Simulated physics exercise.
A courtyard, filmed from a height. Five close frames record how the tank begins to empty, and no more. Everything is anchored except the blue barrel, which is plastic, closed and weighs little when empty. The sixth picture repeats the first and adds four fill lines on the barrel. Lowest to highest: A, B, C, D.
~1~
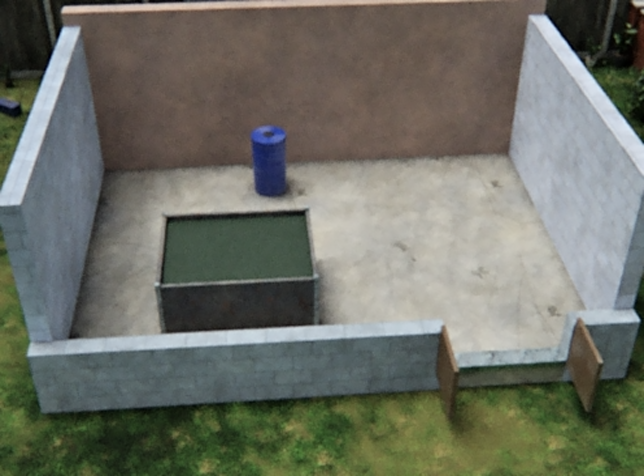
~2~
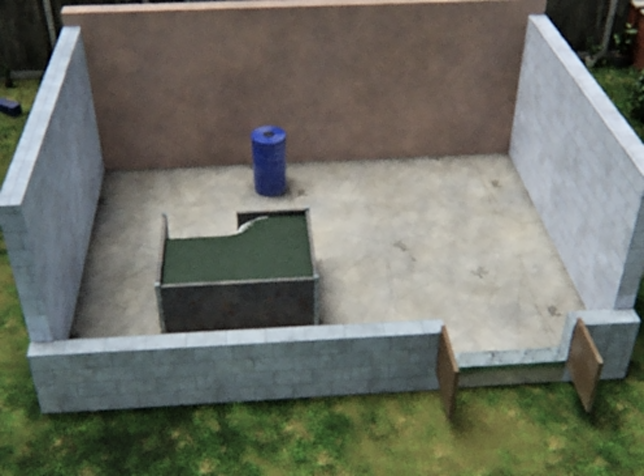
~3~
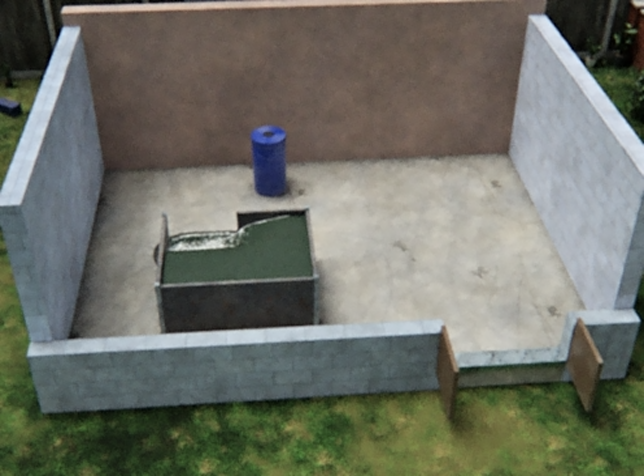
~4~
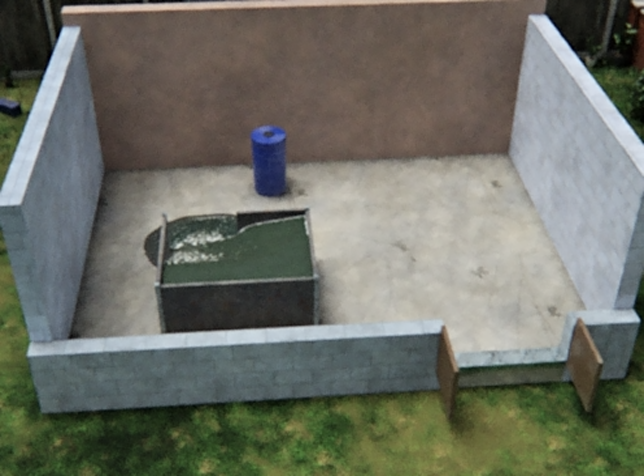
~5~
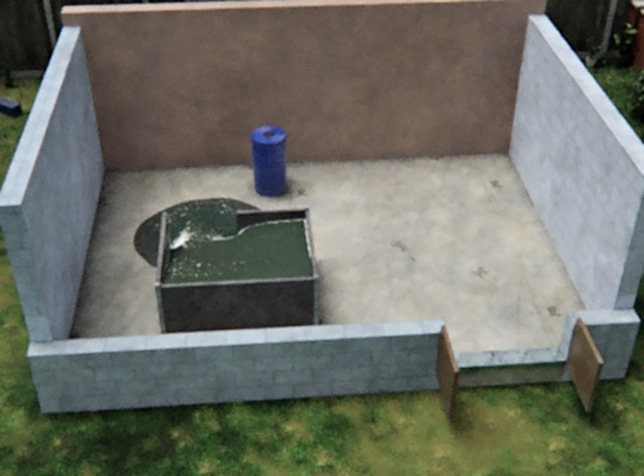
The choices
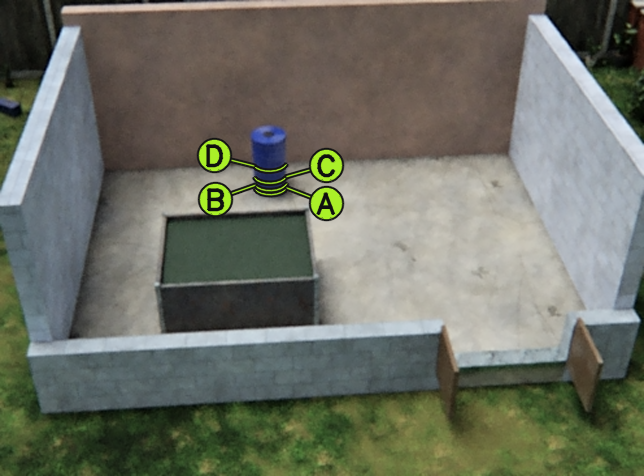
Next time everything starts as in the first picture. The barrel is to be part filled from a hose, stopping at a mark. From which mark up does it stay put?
Mark D just does it.
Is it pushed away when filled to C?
Yes, it does.
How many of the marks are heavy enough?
One of the four.
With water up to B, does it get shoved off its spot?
Yes.
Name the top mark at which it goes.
That is mark C.
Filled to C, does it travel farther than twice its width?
No, it does not.
On the marked copy, A at (271, 194); B at (271, 190); C at (271, 183); D at (270, 171); from the bottom up A, B, C, D.
Choosing A, it is pushed about 9 times its own width away.
Choosing B, it is pushed about 4 times its own width away.
Choosing C, it is pushed about half its own width away.
Choosing D, it does not move.
